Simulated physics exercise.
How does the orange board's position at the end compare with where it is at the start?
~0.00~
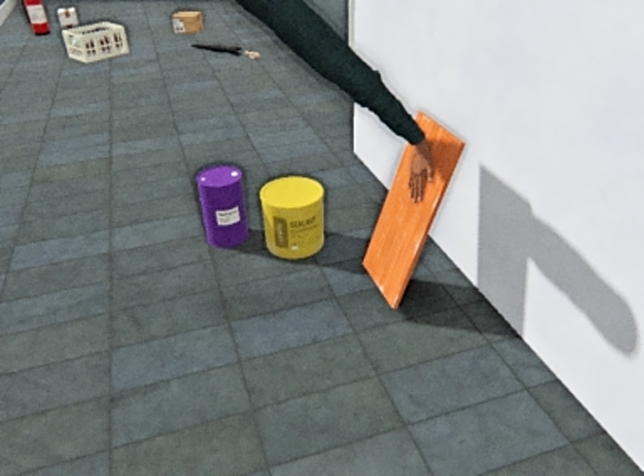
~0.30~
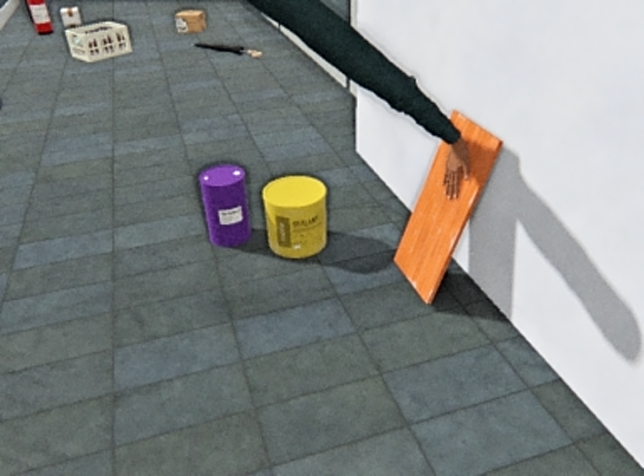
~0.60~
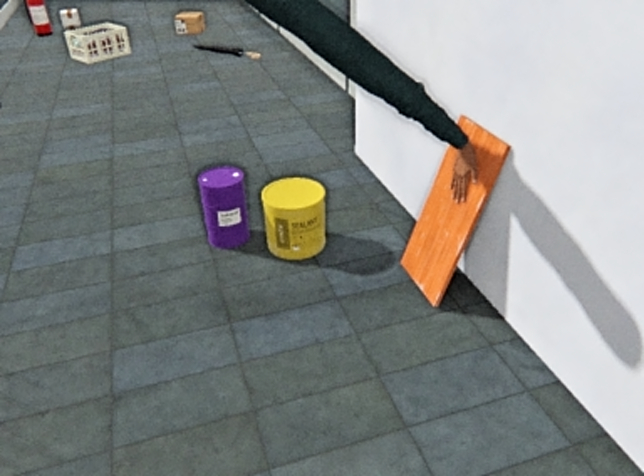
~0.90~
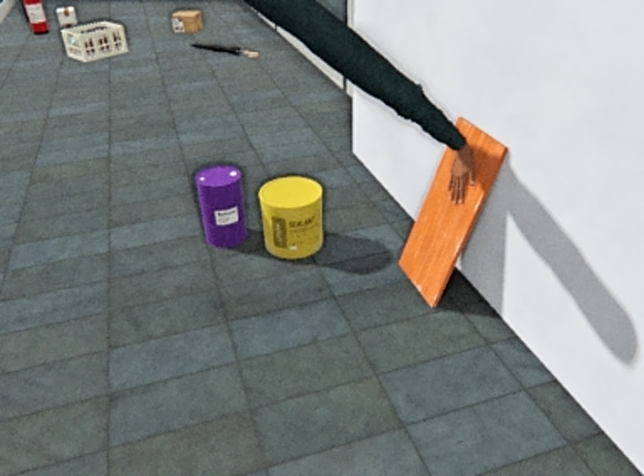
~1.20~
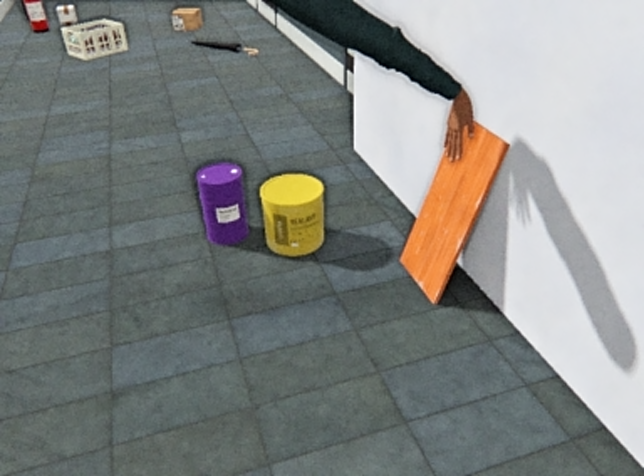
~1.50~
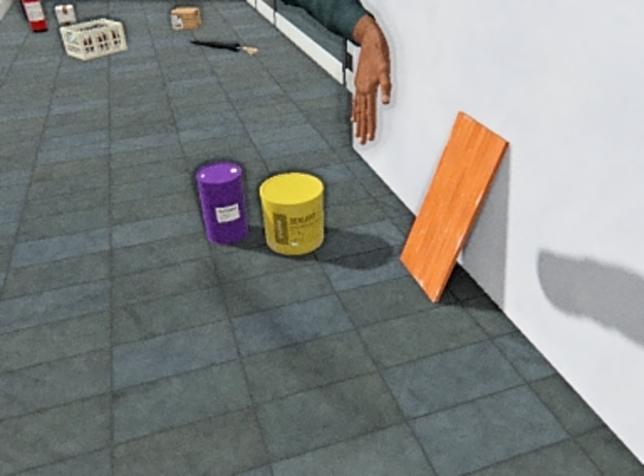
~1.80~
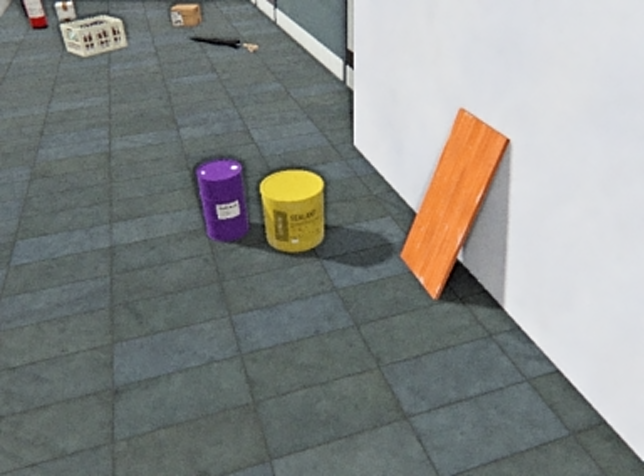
At the end the orange board is a little farther to the right than at the start, leaning against the white wall.
